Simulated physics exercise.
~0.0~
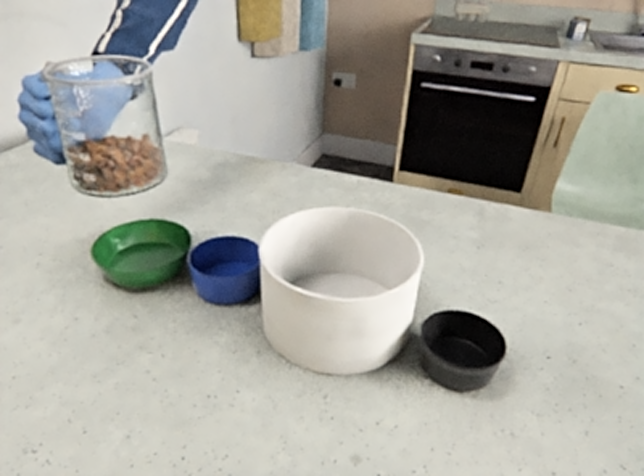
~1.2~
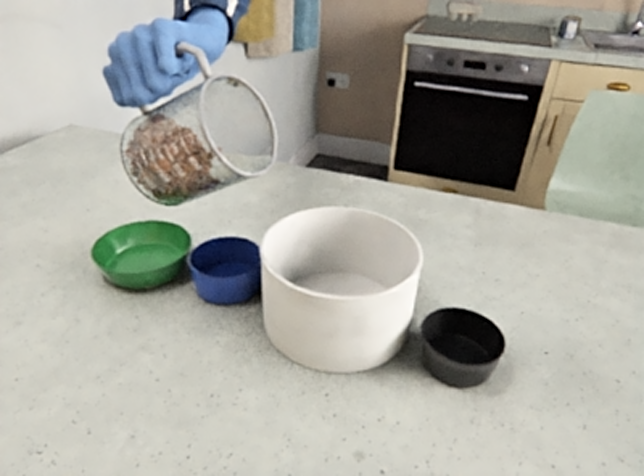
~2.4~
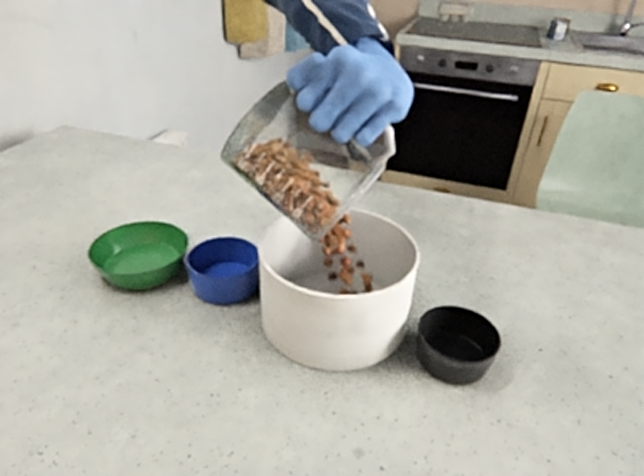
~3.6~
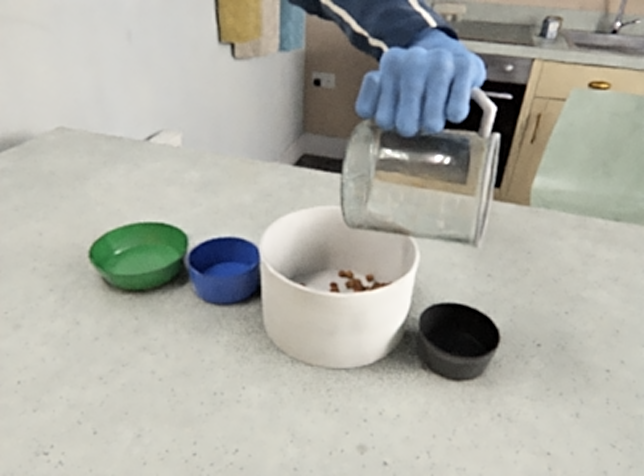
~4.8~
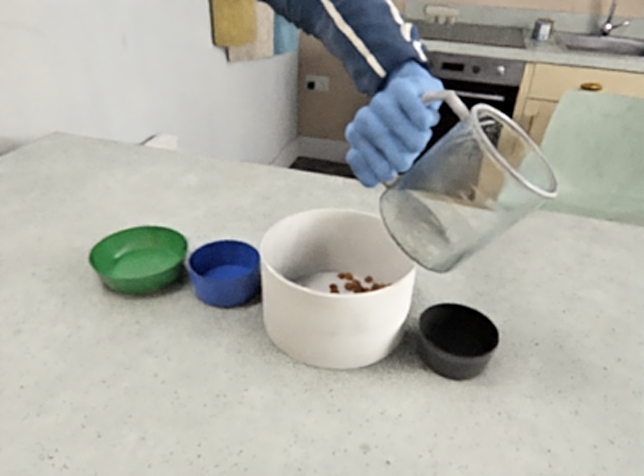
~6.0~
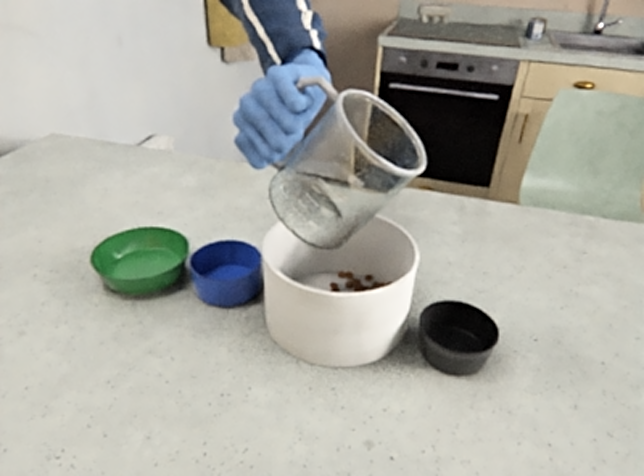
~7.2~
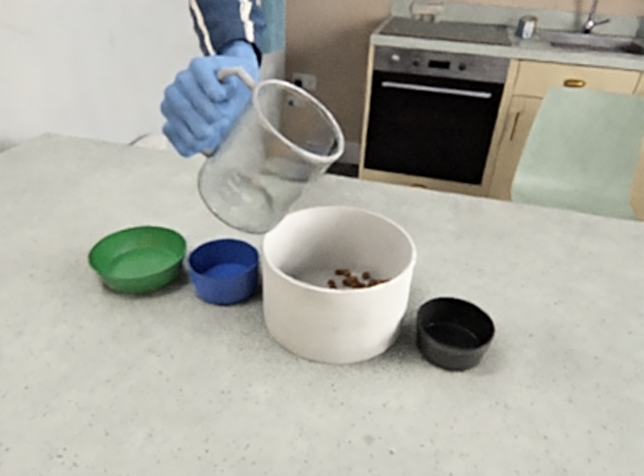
We see a blue-gloved hand carry a glass jug of brown kibble rightward over dishes on a table, tipping the pieces into a white pot, then move the emptied jug further right and back left, still tilted, leaving the kibble in the pot.
